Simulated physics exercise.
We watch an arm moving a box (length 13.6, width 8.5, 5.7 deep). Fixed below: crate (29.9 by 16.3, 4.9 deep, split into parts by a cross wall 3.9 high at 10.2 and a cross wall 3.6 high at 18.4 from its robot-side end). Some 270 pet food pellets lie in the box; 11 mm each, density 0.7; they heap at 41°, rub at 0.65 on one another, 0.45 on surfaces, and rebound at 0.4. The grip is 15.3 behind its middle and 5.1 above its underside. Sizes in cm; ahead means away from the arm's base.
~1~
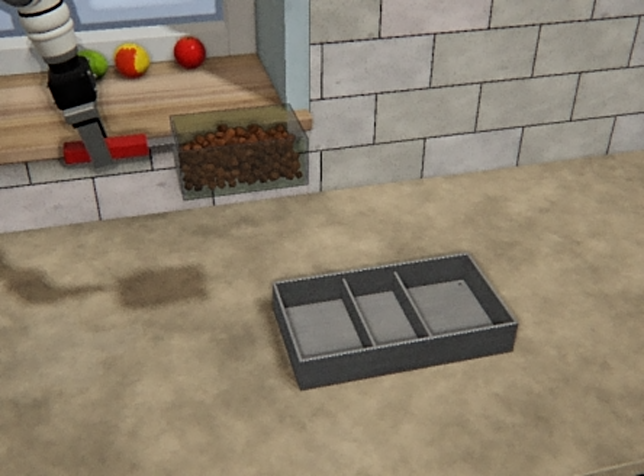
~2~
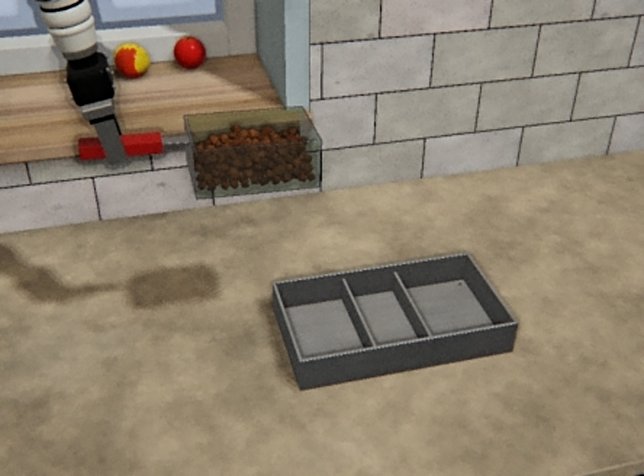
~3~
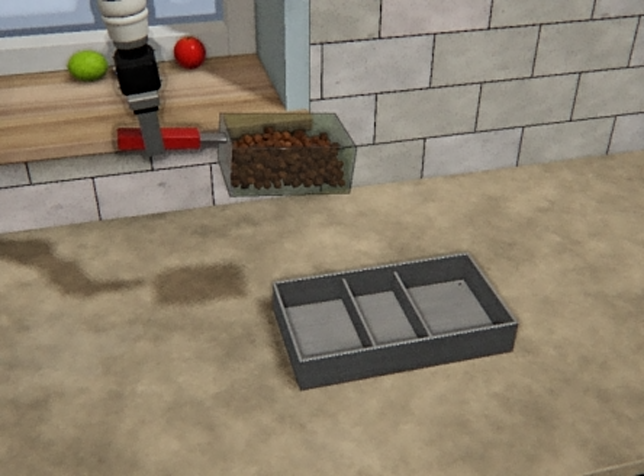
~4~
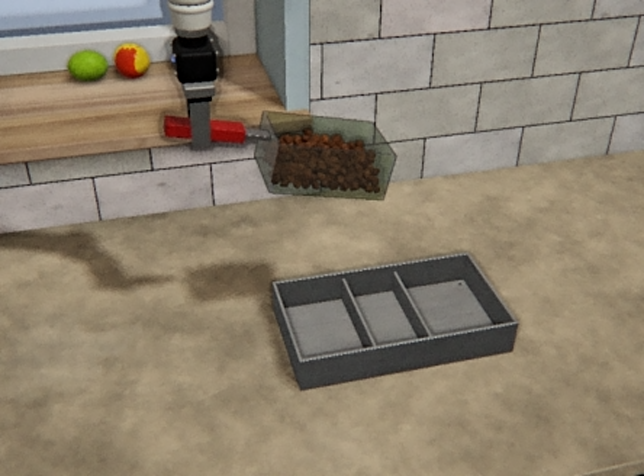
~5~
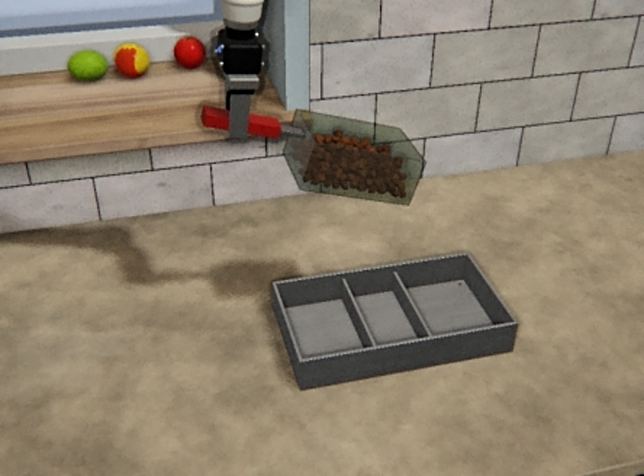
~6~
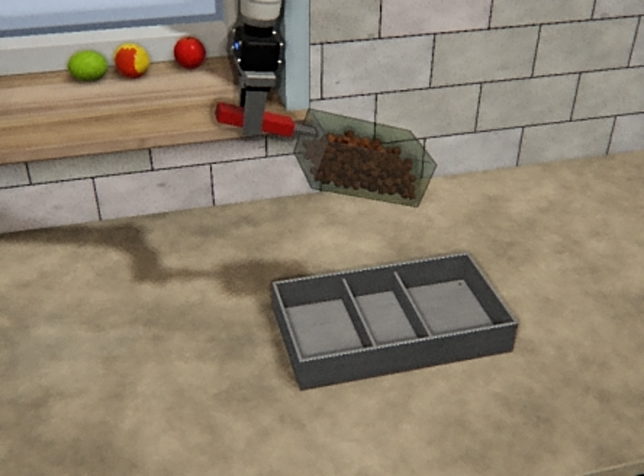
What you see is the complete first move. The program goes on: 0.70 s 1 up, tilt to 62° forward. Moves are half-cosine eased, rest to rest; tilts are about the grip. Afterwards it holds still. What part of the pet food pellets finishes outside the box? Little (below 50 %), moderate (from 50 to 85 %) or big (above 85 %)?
A little share, below 50 %, ends outside the box.
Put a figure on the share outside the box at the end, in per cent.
About 5 per cent.
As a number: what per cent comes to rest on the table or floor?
About 0 per cent.
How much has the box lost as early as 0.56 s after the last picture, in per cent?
About 0 per cent by then.
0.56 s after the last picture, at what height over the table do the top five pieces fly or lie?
About 28 cm.
Then, 0.28 s later, tilted 34° forward, highest piece 29 above the table; 270 in the box.
Then, 0.56 s later, tilted 58° forward, highest piece 28 above the table; 270 in the box.
Then, 0.90 s later, tilted 62° forward, highest piece 27 above the table; 270 in the box.
Then, 1.95 s later, tilted 62° forward, highest piece 27 above the table; 261 in the box, 6 in the middle part, 2 in the robot-side part, 1 in flight or on a rim.
At rest, 261 in the box, 6 in the middle part, 3 in the robot-side part. That is 3 % outside the box.
